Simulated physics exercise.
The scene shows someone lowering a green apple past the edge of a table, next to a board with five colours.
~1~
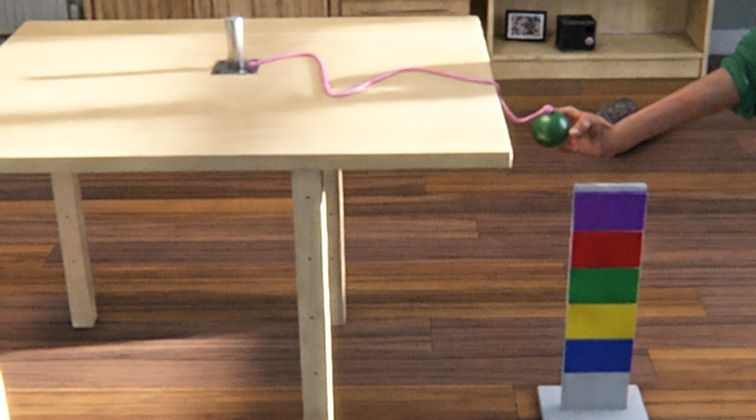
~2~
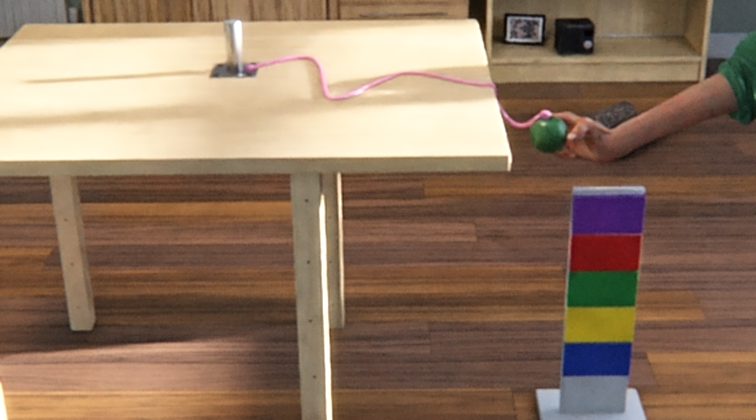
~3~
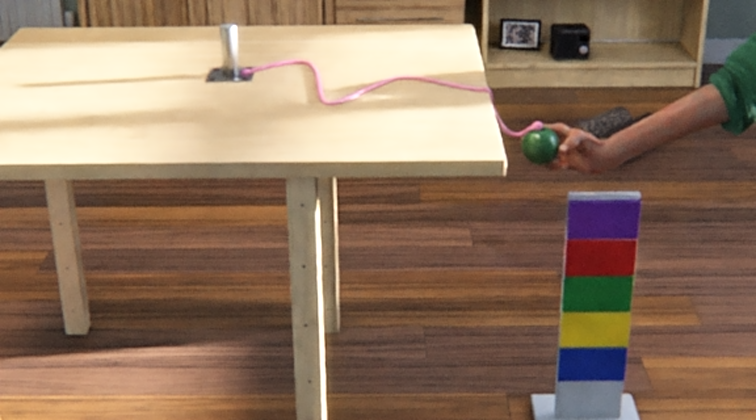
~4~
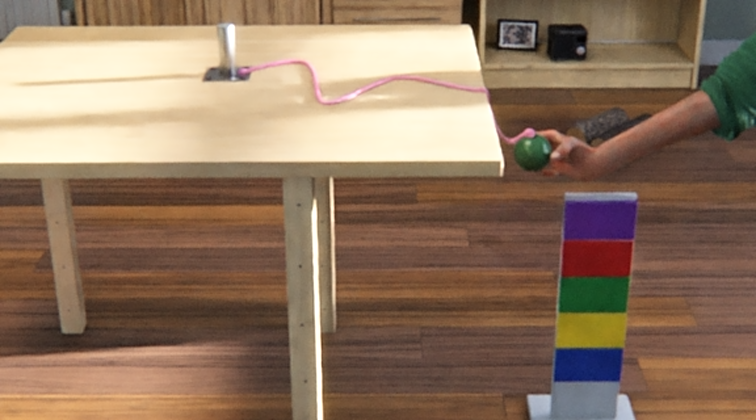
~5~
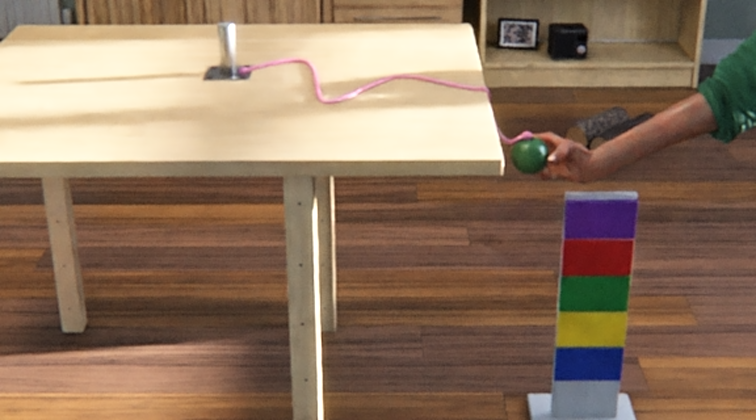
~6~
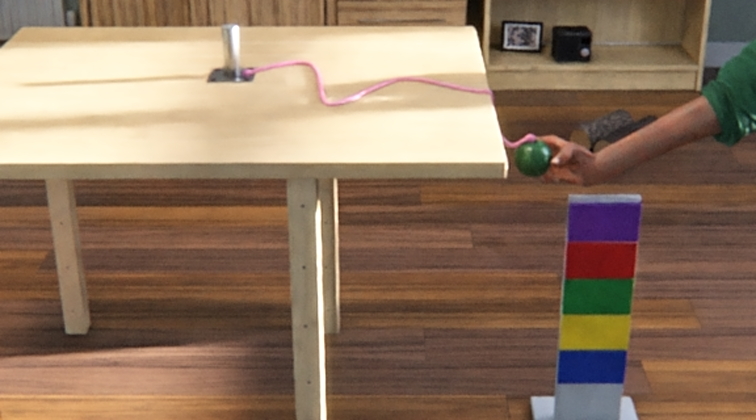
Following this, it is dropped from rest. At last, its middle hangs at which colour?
At yellow.
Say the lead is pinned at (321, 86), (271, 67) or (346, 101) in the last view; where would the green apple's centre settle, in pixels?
About (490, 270), (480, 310) and (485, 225).
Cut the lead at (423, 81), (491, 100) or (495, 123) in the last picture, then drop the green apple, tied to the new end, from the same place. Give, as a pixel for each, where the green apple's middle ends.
Taking them in turn, it's about (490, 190), then about (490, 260), and finally about (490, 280).
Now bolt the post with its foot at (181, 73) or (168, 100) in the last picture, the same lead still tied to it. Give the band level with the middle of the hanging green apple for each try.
It comes out green the first time and green the second time.
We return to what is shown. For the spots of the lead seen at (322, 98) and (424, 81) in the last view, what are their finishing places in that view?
Point one to (424, 86), point two to (487, 171).
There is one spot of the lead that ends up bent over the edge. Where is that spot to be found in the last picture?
Check around (361, 94) - that's where it is.
Soon after, apple near (516, 331); level with yellow.
After that, apple near (458, 311); level with yellow.
And then, apple near (494, 324); level with yellow.
In the end, apple near (479, 323); level with yellow. Its middle rests at the yellow band.
